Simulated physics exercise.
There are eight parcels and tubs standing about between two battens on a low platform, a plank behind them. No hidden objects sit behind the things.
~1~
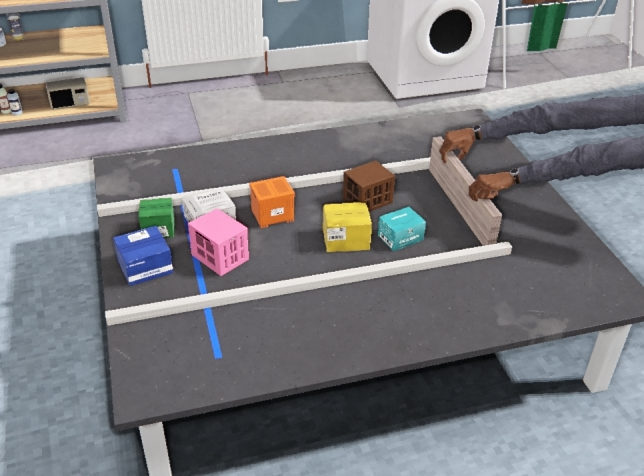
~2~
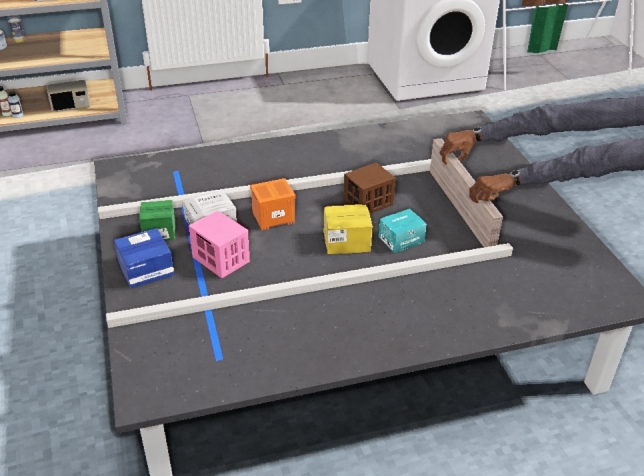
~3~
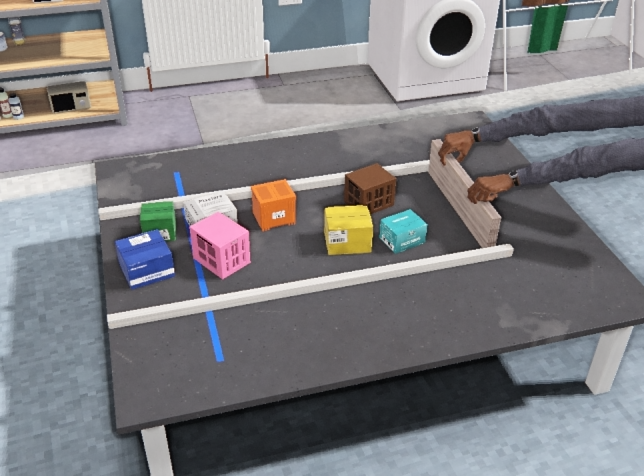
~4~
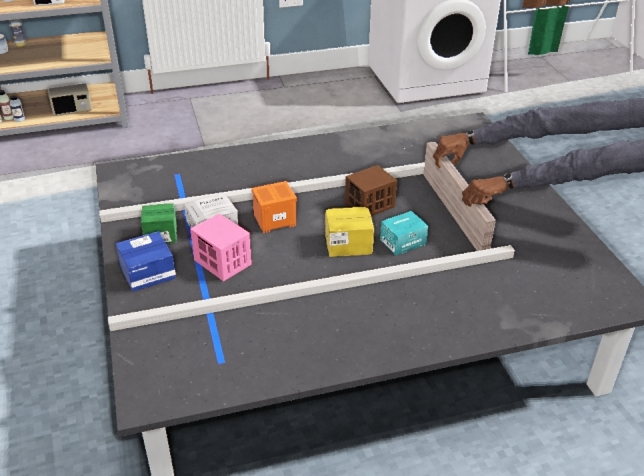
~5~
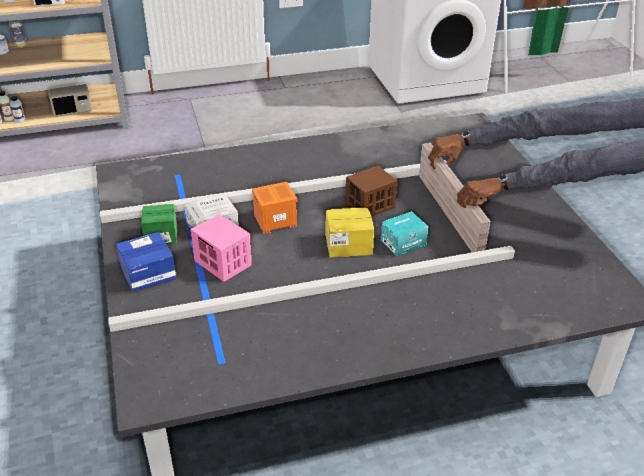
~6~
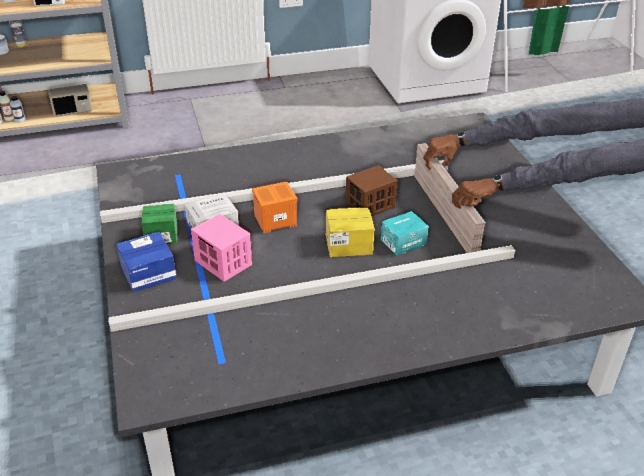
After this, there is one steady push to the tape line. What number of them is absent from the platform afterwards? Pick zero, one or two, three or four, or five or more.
Three or four of them.
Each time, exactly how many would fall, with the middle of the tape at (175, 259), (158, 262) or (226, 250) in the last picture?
Taken one after another, the numbers are 4, 6 and 2.
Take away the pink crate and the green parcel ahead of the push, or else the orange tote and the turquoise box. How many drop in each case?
In the first try 2, in the other 2.
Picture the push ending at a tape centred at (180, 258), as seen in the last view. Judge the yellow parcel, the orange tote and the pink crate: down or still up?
Note: Yellow parcel stays up top / orange tote stays up top / pink crate falls away.
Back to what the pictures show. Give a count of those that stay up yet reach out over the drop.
Looks like 0 of them.
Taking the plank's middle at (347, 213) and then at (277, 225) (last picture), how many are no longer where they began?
At the first spot the count is 3, and at the second it is 8.
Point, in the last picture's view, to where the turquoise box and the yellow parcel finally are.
You'll find the turquoise box at roughly (182, 269) and the yellow parcel at roughly (137, 270).
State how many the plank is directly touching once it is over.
The count in contact is 2.
Soon after, none off yet; blue parcel at rest near (147, 261); green parcel at rest near (160, 225); pink crate at rest near (222, 247).
Then, none off yet; blue parcel moving near (144, 261); green parcel moved about its own width near (138, 228); pink crate moved about its own width near (188, 250).
By the end, the number that fall off is three or four; fallen, white box, pink crate, green parcel and blue parcel.
